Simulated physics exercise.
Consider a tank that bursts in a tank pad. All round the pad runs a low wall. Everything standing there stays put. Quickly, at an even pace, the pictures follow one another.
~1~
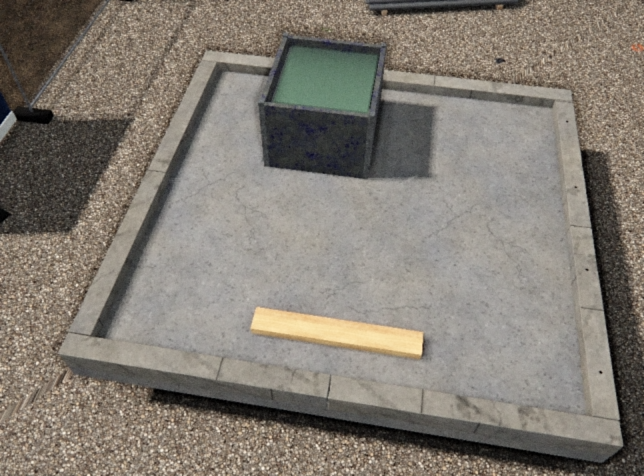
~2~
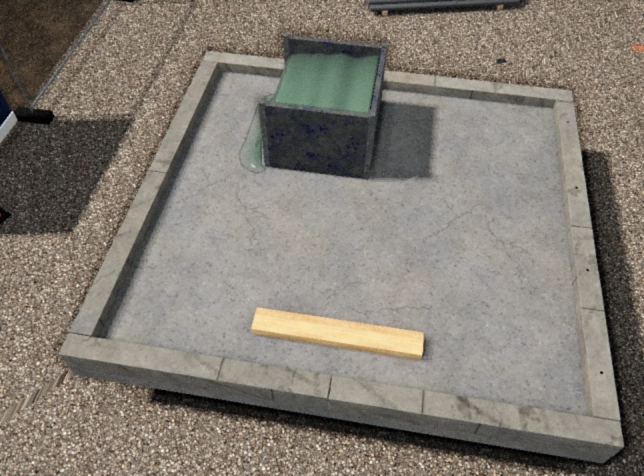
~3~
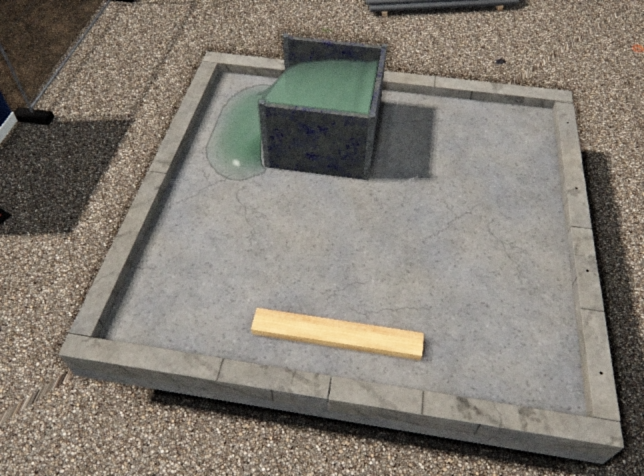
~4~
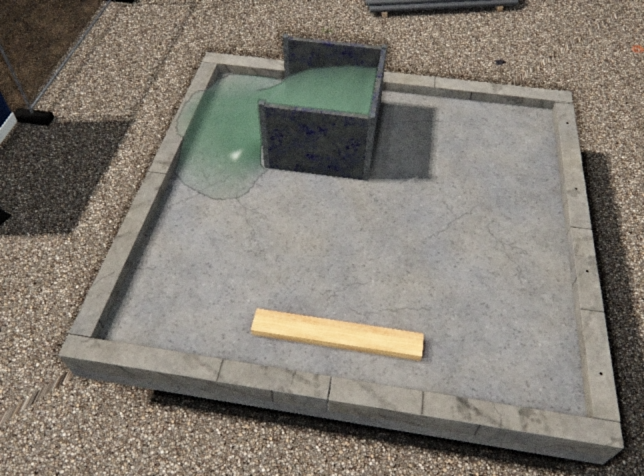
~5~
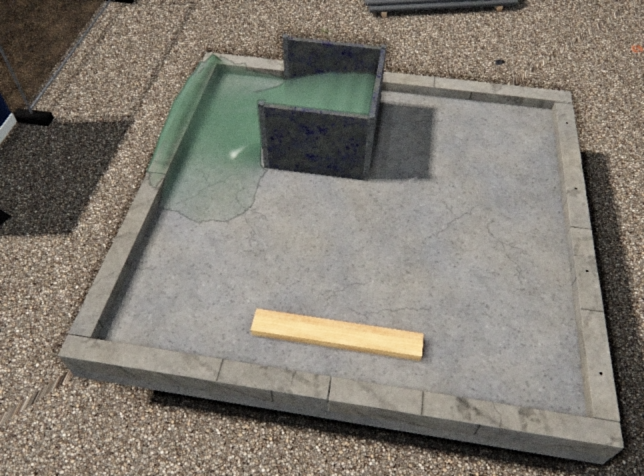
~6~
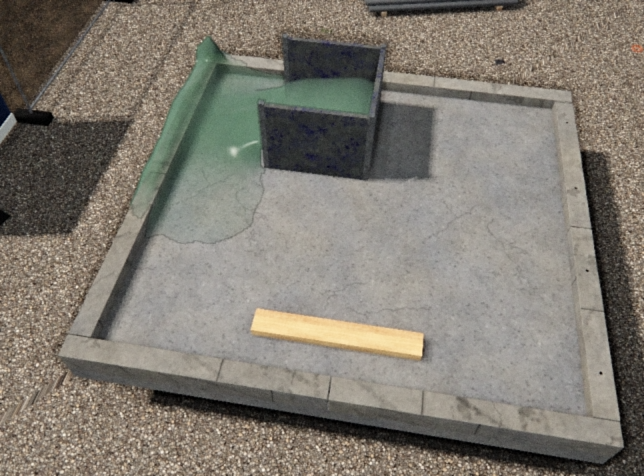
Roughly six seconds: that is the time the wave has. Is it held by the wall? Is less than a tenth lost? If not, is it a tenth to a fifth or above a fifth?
No, above a fifth.
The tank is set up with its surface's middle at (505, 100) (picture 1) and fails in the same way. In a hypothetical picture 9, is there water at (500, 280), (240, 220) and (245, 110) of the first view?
Taking the three spots as listed, I'd say no flooding, then flooding, then flooding.
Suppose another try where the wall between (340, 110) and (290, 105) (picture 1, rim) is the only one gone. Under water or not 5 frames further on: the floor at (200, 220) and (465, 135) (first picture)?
Going in order, I'd call it inundated and then not reached.
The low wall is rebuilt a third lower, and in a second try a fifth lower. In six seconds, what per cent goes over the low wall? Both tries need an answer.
60 % then 56 %.
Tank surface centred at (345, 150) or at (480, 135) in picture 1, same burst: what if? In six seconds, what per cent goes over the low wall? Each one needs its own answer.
In turn: Around 40 and 24 per cent.
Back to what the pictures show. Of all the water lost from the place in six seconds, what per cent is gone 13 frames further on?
Near 95 in a hundred.
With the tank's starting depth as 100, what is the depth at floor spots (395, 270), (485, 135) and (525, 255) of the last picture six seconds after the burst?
Estimated readings in sequence: 2, 2, 4 percent.
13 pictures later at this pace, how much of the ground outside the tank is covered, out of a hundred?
About 30 per cent.
A moment on, water covers 20 % of the floor; the low wall has let 20 % over.
Next, water covers 20 % of the floor; the low wall has let 31 % over.
Then, water covers 30 % of the floor; the low wall has let 46 % over.
Later, water covers 45 % of the floor; the low wall has let 47 % over.
In the end, water covers 60 % of the floor; the low wall has let 47 % over.
